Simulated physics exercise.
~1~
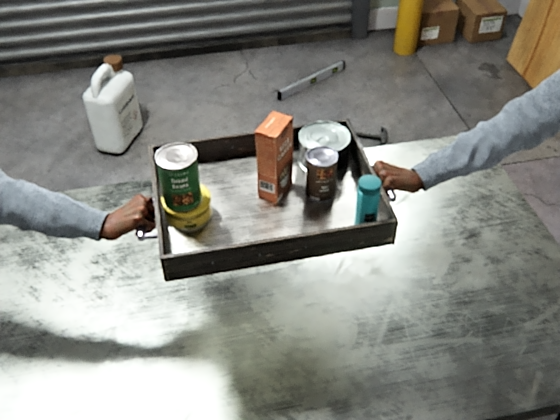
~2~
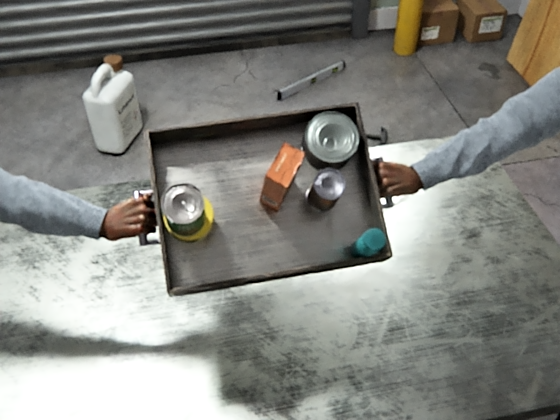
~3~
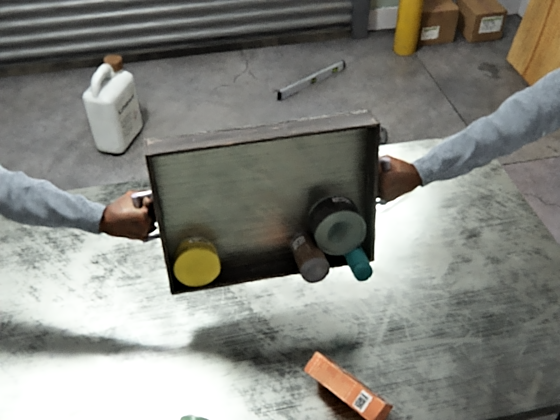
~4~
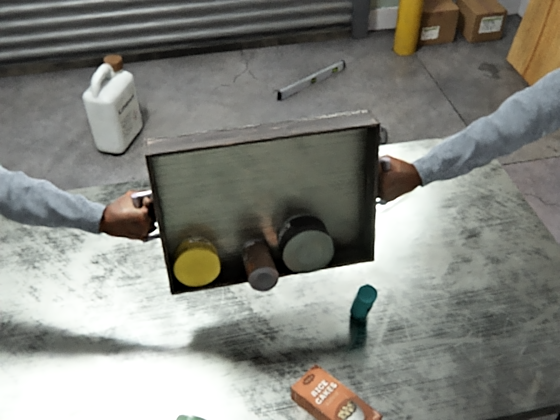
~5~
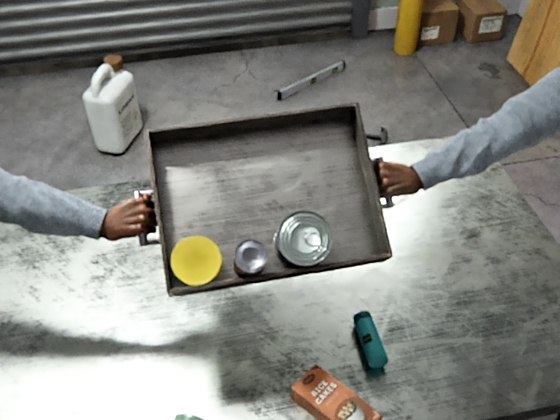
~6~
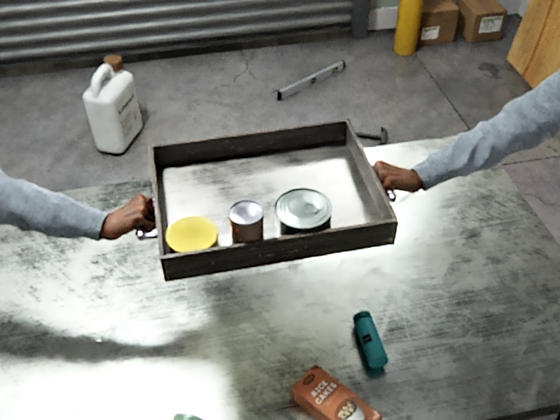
Two hands tipped a dark crate steeply toward the near side, spilling a green tin and an orange packet, then a turquoise shaker, before levelling it with the black tub, brown tin and yellow tub still inside along the near wall.
